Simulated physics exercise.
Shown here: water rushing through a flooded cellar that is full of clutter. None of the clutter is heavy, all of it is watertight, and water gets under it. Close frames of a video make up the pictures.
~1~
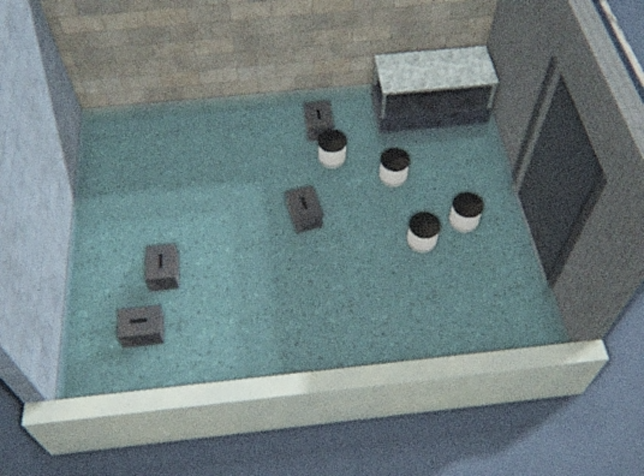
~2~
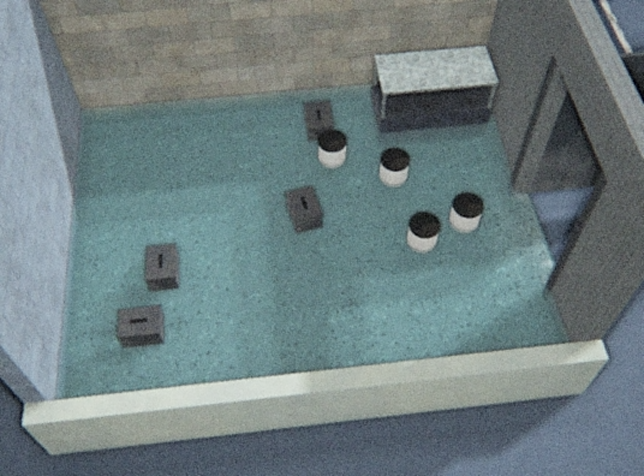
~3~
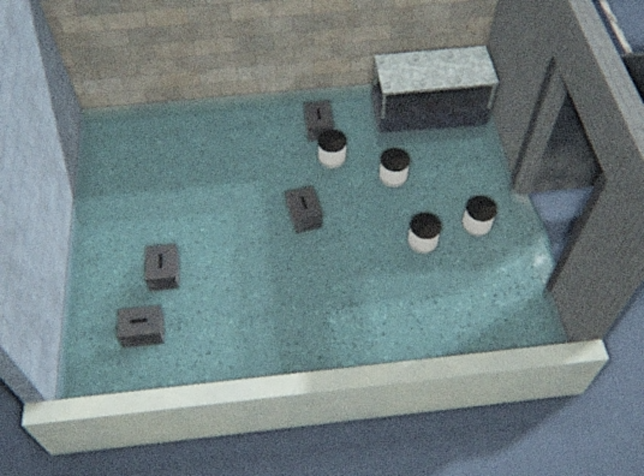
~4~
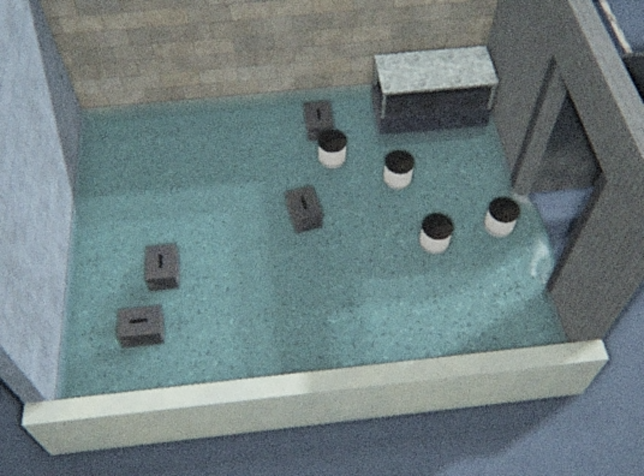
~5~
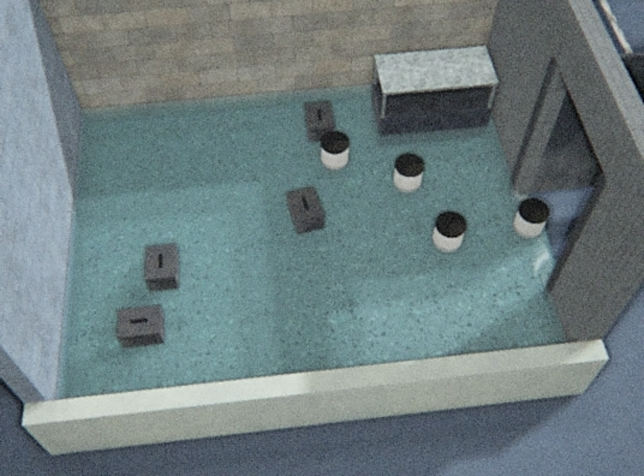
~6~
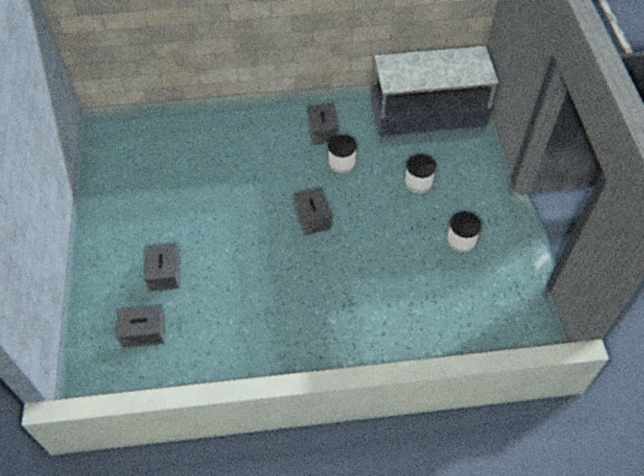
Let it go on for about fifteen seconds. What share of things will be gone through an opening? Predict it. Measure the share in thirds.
Top third.
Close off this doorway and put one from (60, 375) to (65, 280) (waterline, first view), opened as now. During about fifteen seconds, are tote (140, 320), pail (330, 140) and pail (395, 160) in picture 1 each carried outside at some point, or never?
Same order as asked: Exits, never leaves, never leaves.
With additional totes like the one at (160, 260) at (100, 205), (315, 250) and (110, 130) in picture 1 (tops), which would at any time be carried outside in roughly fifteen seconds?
In that order: Inside, out, inside.
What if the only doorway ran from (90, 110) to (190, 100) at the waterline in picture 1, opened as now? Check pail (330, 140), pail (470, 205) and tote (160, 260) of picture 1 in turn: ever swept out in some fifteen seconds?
Lost, retained, lost.
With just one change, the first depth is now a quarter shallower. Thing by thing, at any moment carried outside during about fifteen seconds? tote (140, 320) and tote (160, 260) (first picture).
As listed: Left behind, still in.
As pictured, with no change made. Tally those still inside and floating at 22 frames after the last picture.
I make it 2.
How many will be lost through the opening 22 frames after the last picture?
Total: 6.
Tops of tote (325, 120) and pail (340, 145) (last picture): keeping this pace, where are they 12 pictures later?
At about (435, 164) and (500, 182).
A moment on, 1 of 8 are out; 7 afloat.
Next, 3 of 8 are out; 5 afloat.
Later, 6 of 8 are out; 2 afloat.
In the end, 6 of 8 are out; 2 afloat.
